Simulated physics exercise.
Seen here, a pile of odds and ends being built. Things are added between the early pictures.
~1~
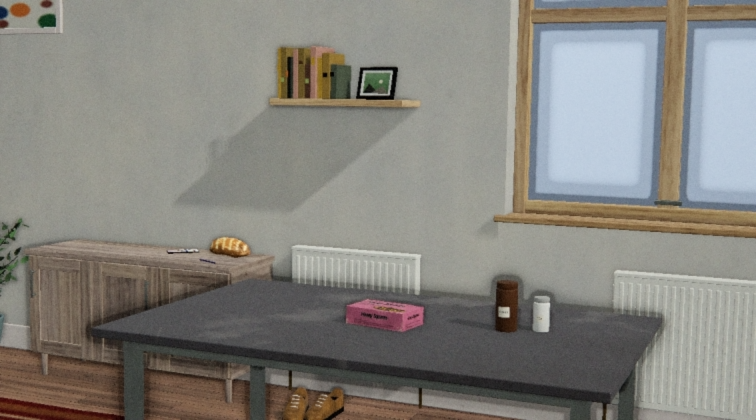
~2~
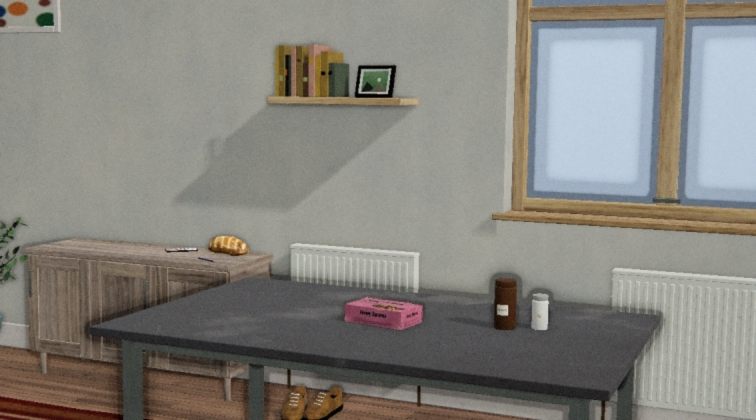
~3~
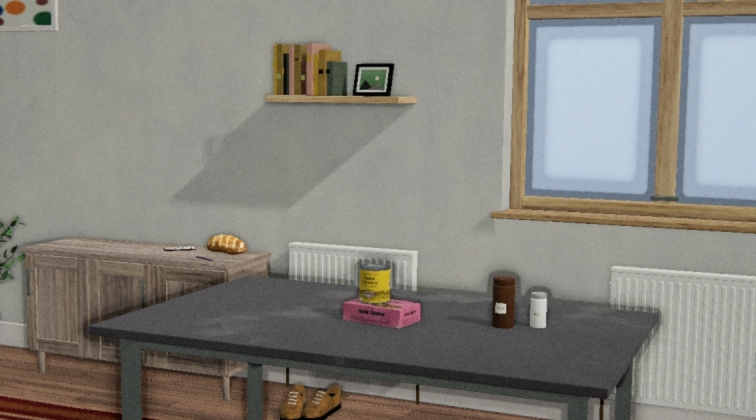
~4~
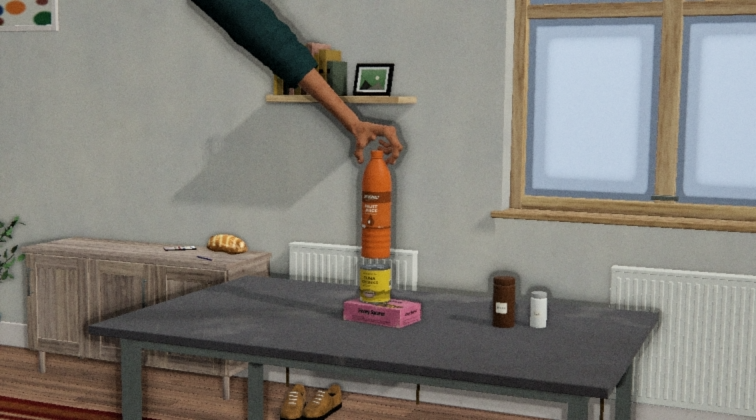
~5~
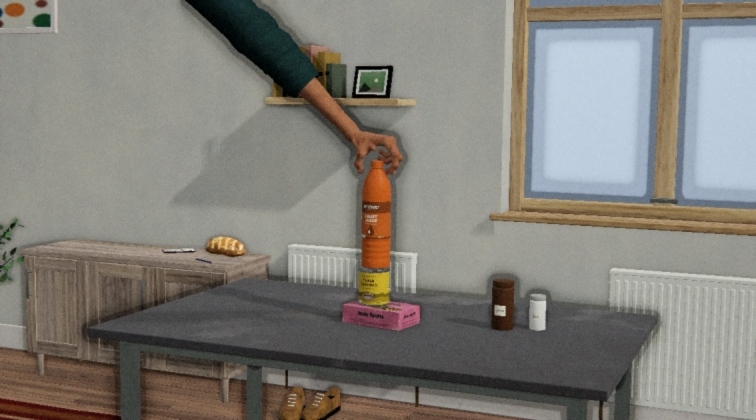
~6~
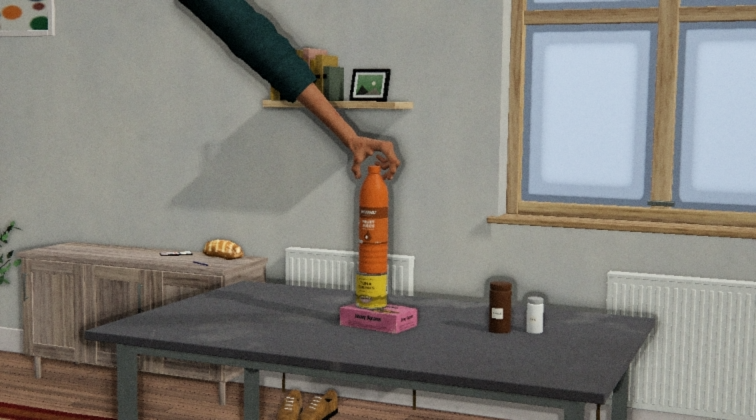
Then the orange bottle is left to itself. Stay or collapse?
Here the pile holds.
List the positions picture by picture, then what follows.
In the first picture, the last thing is not in view yet; pink packet (385, 315).
In the second picture, the last thing is not in view yet.
In the third picture, the last thing is not in view yet; pink packet (382, 312).
In the fourth picture, coming down; orange bottle (376, 204); yellow pot (375, 284).
In the fifth picture, coming down; orange bottle (376, 214); pink packet (381, 314).
In the sixth picture, set down, still held; orange bottle (374, 219); yellow pot (371, 289).
Then, 0.30 s later than the last frame, all is still.
Then, 0.70 s later than the last frame, orange bottle resting near (374, 219).
When it is over, all 5 as before. End places, in pixels of the last picture, orange bottle near (374, 219). The pile keeps its balance.
